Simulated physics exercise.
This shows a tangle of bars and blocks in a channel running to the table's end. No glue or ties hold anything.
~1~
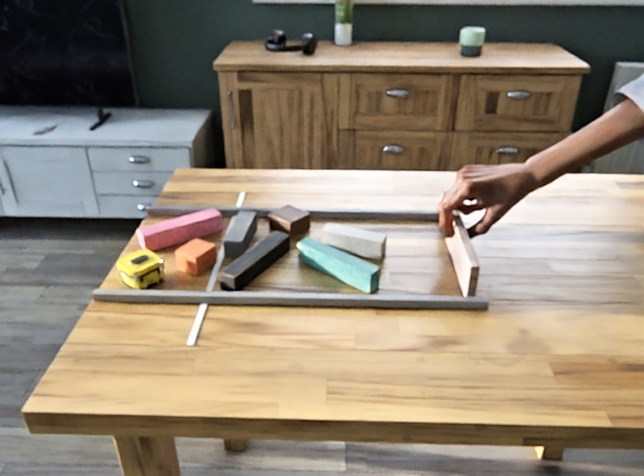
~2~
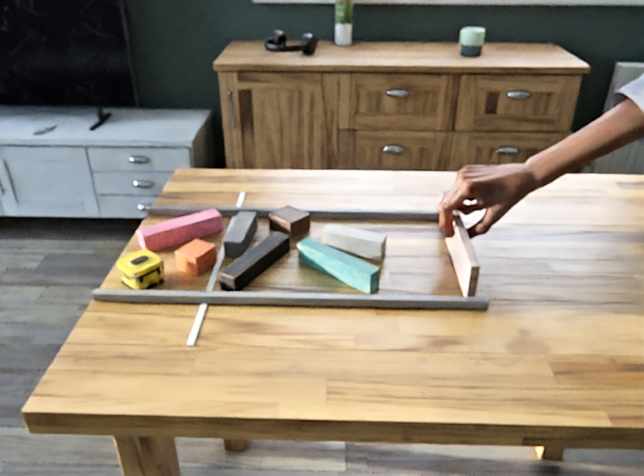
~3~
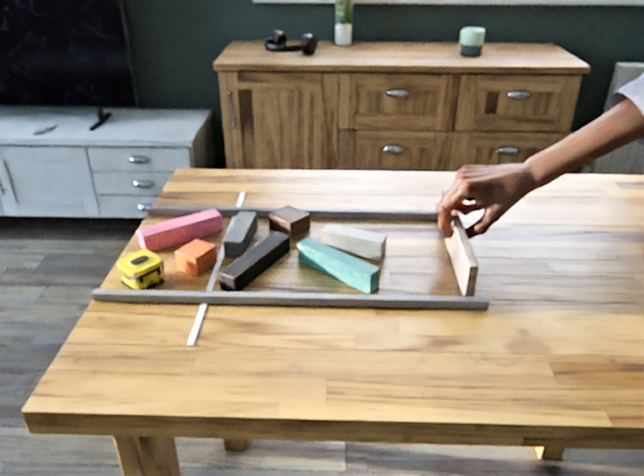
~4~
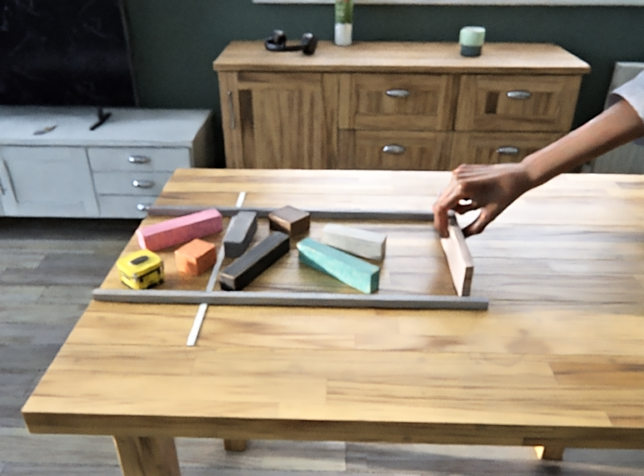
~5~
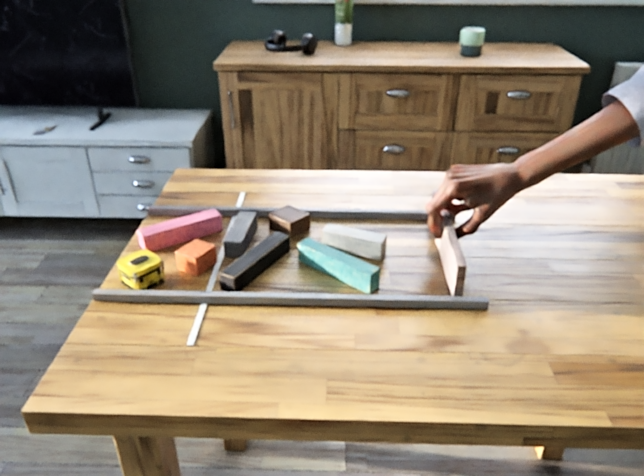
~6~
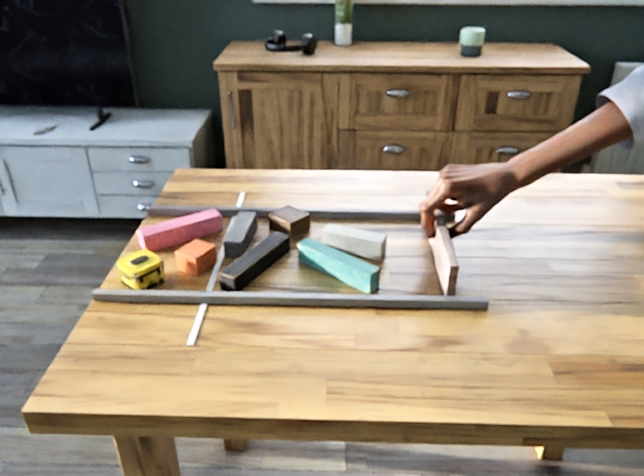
A hand slides an upright wooden board slightly left toward colourful blocks lying between two rails.
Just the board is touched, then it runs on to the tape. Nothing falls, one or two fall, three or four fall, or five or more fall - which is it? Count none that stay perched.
The pieces lost over the edge are nonexistent.
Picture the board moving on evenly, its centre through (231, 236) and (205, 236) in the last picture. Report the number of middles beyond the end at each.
The counts are 0 and 1.
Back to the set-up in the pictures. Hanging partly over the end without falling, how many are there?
It's 1.
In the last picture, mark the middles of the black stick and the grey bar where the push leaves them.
Look around (176, 259) for the first and around (166, 226) for the second.
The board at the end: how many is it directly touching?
Contact count: 3.
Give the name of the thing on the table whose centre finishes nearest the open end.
Answer: The pink bar.
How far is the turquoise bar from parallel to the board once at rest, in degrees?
It comes to around 15 degrees.
Early on, none off yet; yellow case at rest near (141, 271); pink bar at rest near (181, 230); orange block at rest near (197, 257).
Finally, the number that fall off is zero.
